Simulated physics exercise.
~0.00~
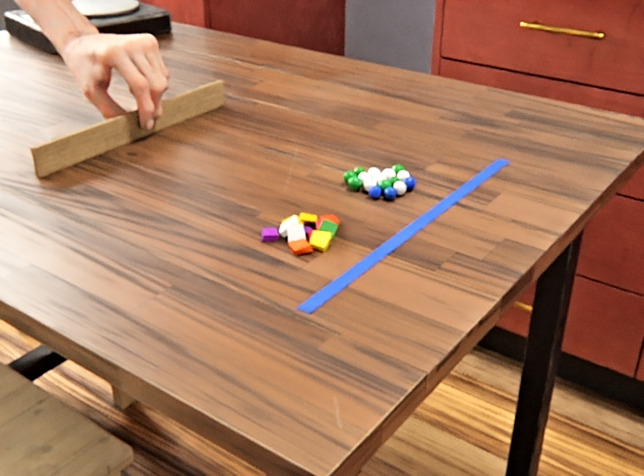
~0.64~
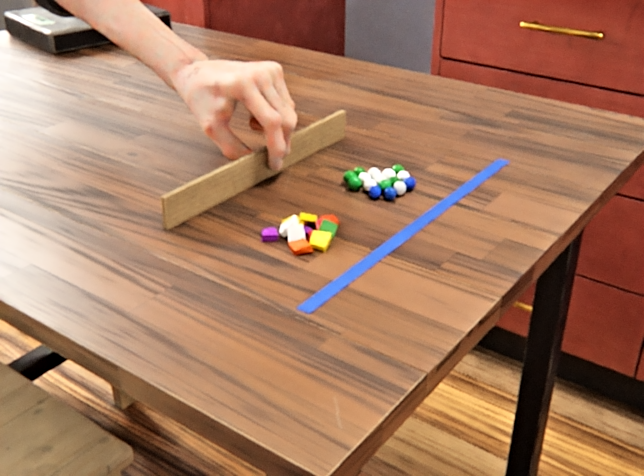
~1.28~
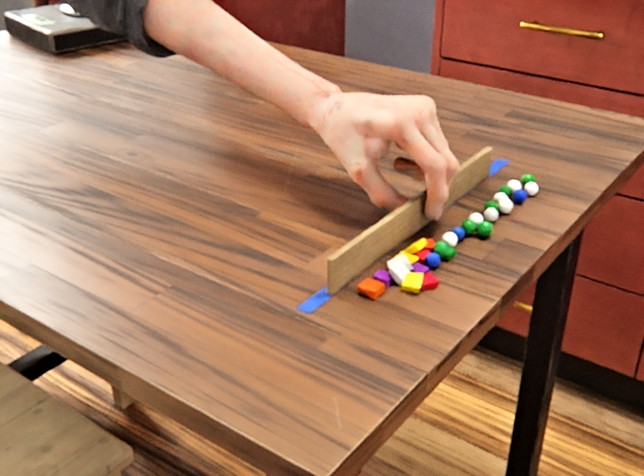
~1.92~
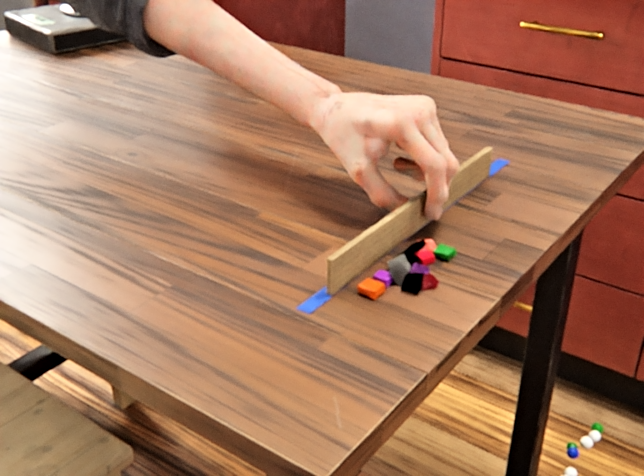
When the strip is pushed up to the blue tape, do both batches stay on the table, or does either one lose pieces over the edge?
The near batch of coloured blocks stays on the table, but the far batch of green, white and blue beads loses pieces over the edge.
